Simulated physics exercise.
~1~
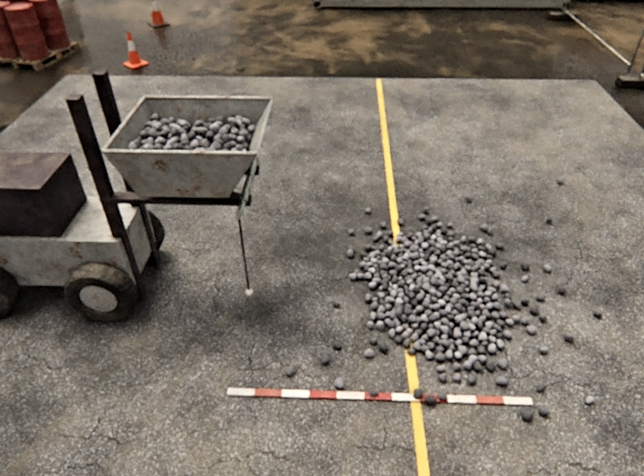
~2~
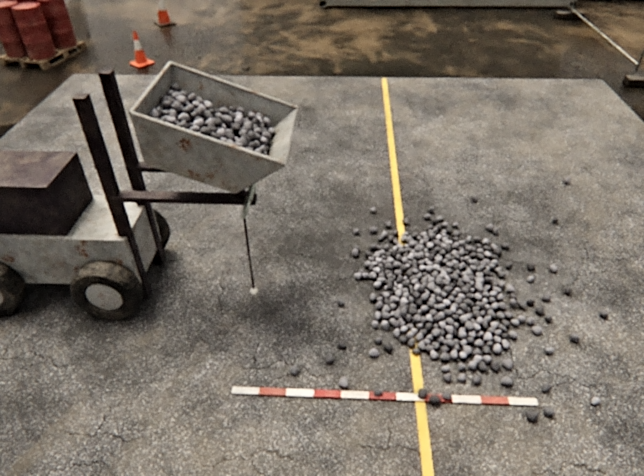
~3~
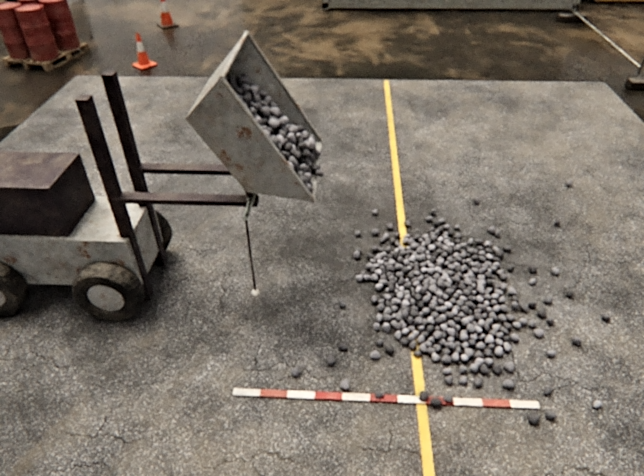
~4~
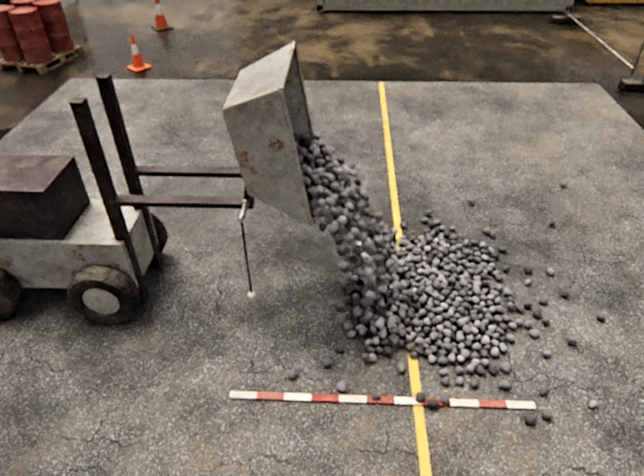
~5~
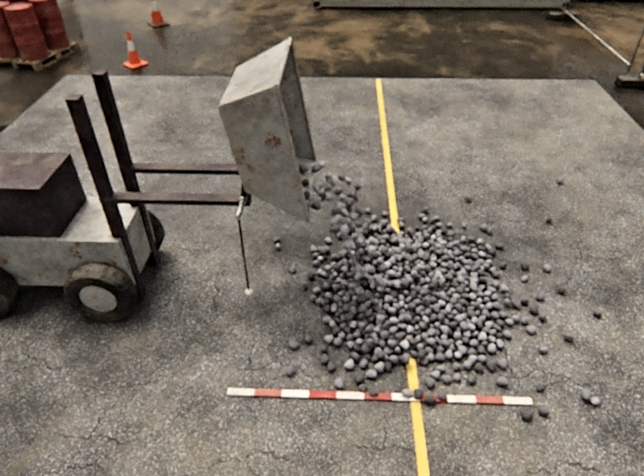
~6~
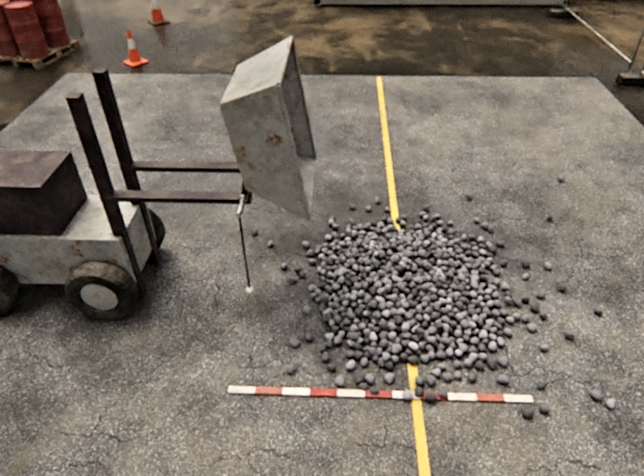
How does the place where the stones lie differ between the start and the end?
At the start, some of the stones are up in the skip on the left and the rest lie in a pile on the ground. At the end, they all lie on the ground to the right of the skip, in one larger pile across the yellow line.
